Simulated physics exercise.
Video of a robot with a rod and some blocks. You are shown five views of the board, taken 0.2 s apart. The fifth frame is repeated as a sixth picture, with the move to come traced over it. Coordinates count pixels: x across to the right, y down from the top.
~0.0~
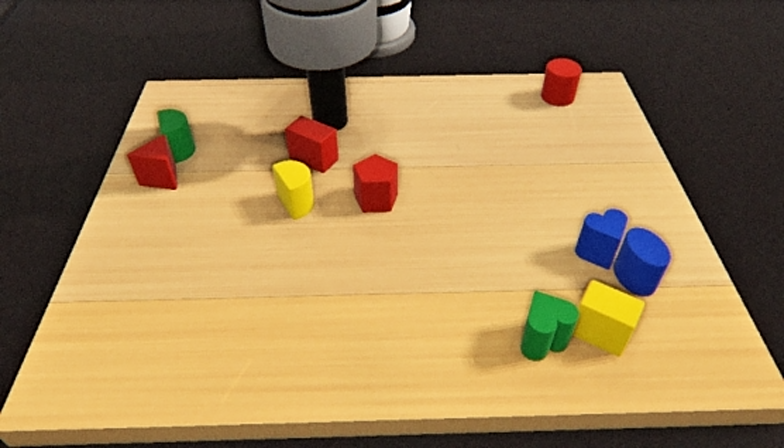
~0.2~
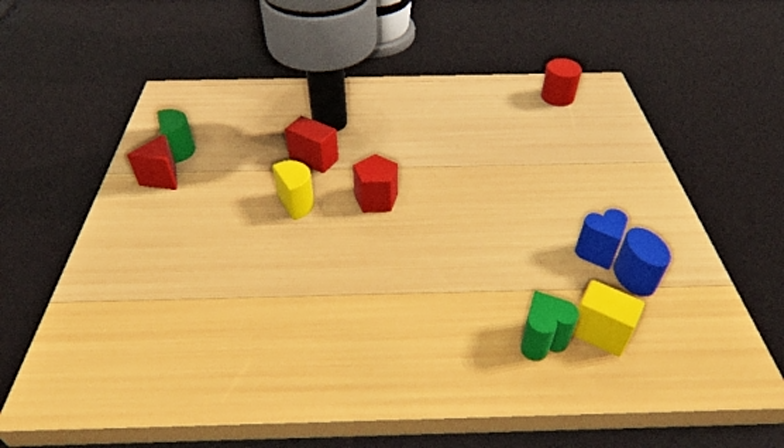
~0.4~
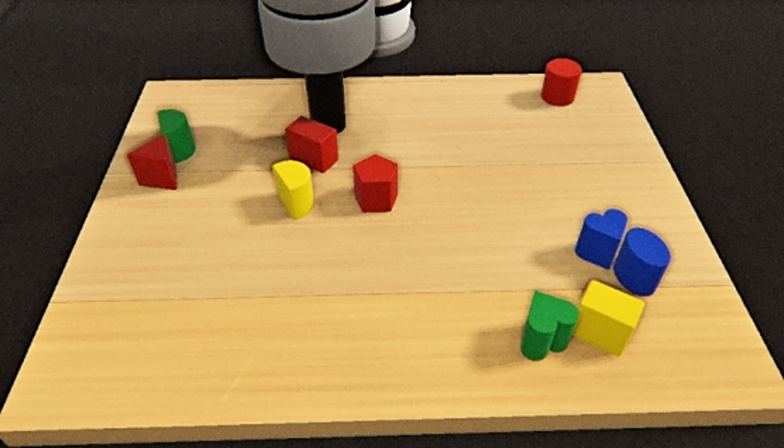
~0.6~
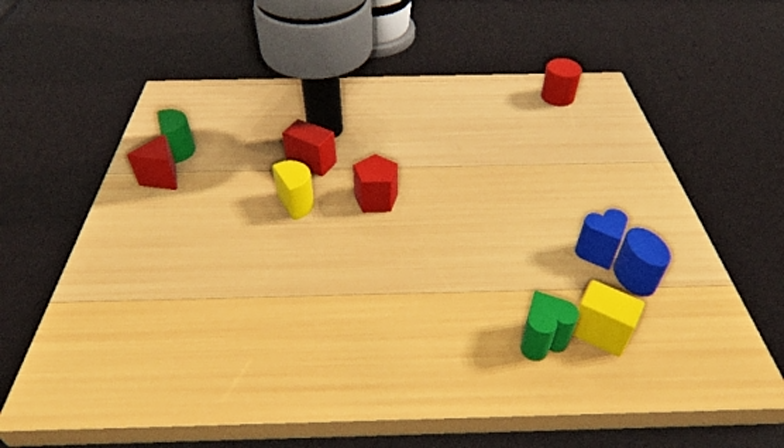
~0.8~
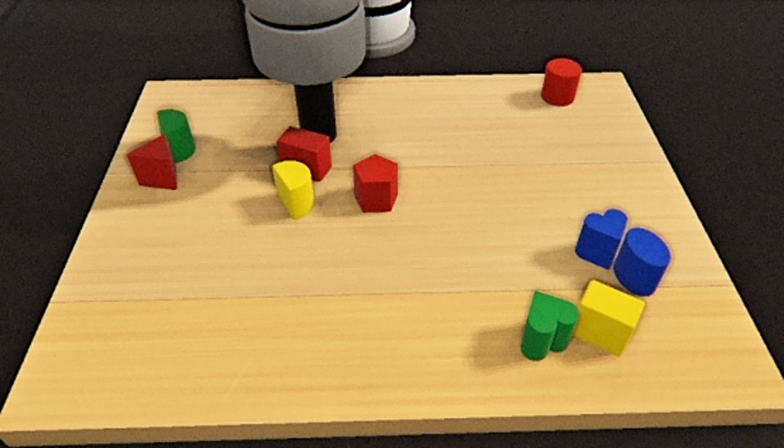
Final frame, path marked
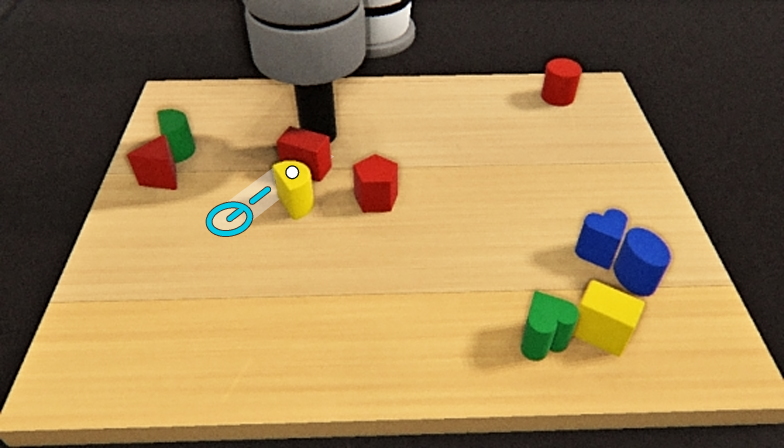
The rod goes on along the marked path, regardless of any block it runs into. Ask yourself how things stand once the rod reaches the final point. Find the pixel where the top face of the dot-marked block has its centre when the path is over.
I predict (280, 212).
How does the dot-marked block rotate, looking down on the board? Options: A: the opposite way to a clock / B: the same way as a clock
I'll go with A - the opposite way to a clock.
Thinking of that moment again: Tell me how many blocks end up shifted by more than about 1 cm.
Once the path ends, two blocks will have shifted.
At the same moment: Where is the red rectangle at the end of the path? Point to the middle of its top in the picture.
It sits at (238, 209).
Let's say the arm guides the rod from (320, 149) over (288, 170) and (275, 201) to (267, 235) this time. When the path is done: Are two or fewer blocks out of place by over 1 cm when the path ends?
I believe so.
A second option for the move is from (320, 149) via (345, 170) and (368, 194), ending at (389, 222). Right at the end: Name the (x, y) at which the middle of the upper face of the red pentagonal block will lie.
The point I'd pick in the picture is (421, 211).
Drawn move, from (320, 149) to (230, 219); the dot is on the yellow half-round block.
The first path, step by step. One third of the way, rod at (290, 157); yellow half-round block at (288, 184), turned 15° anticlockwise; red rectangle at (278, 162), turned 30° anticlockwise.
Two thirds of the way, rod at (259, 180); yellow half-round block at (281, 204), turned 65° anticlockwise; red rectangle at (251, 189), turned 50° anticlockwise.
At the end, rod at (226, 205); red triangular piece still; yellow half-round block at (279, 212), turned 95° anticlockwise; red rectangle at (238, 209), turned 75° anticlockwise.
